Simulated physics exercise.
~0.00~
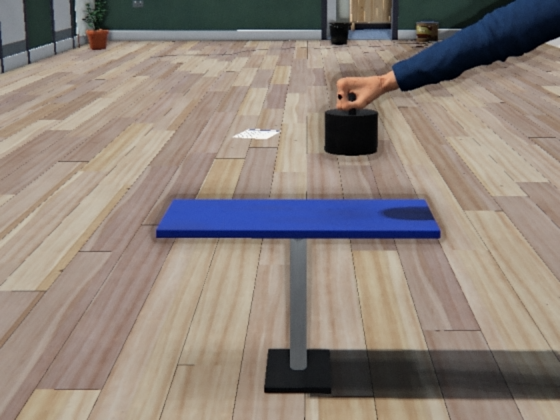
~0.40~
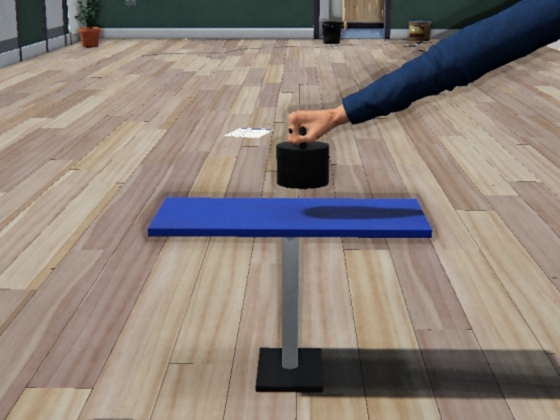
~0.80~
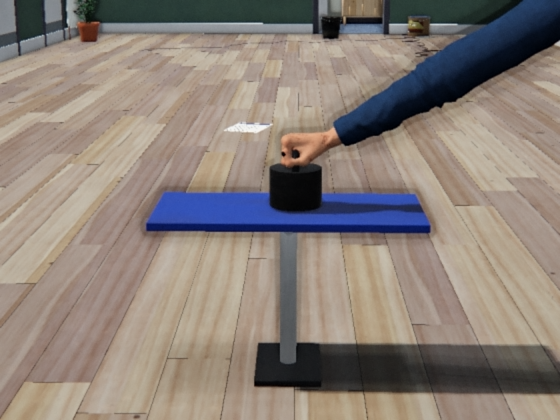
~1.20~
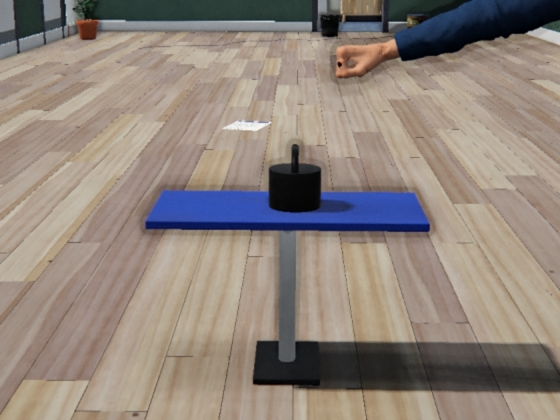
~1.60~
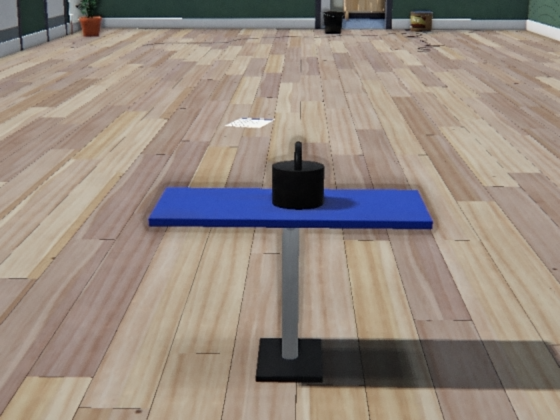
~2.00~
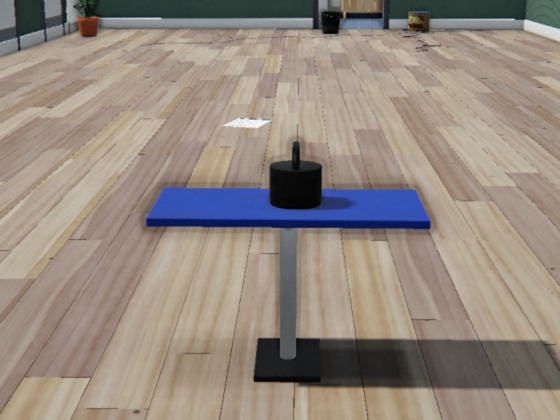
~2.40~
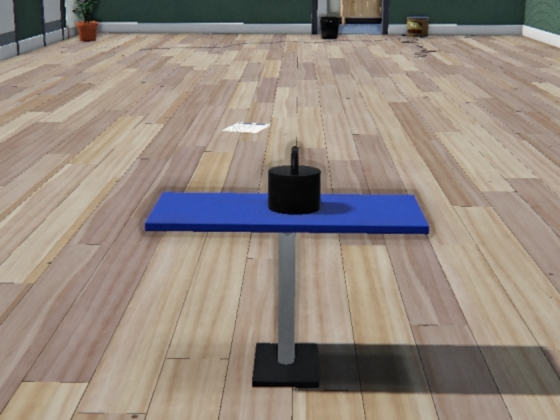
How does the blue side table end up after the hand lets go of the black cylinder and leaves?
The blue side table stays standing flat on the floor, with its top level and the black cylinder still resting on it.
A black cylinder with a small handle on top hangs from a hand reaching in from the right, above and behind a blue side table. The table has a narrow grey post and a small black foot, and stands on a pale plank floor in a room with dark green walls, seen from the front and slightly above by a gently swaying camera. The hand carries the cylinder left and lowers it onto the tabletop near the middle. It then lets go, draws back to the right and leaves the view. The table stays upright and level with the cylinder resting on it.
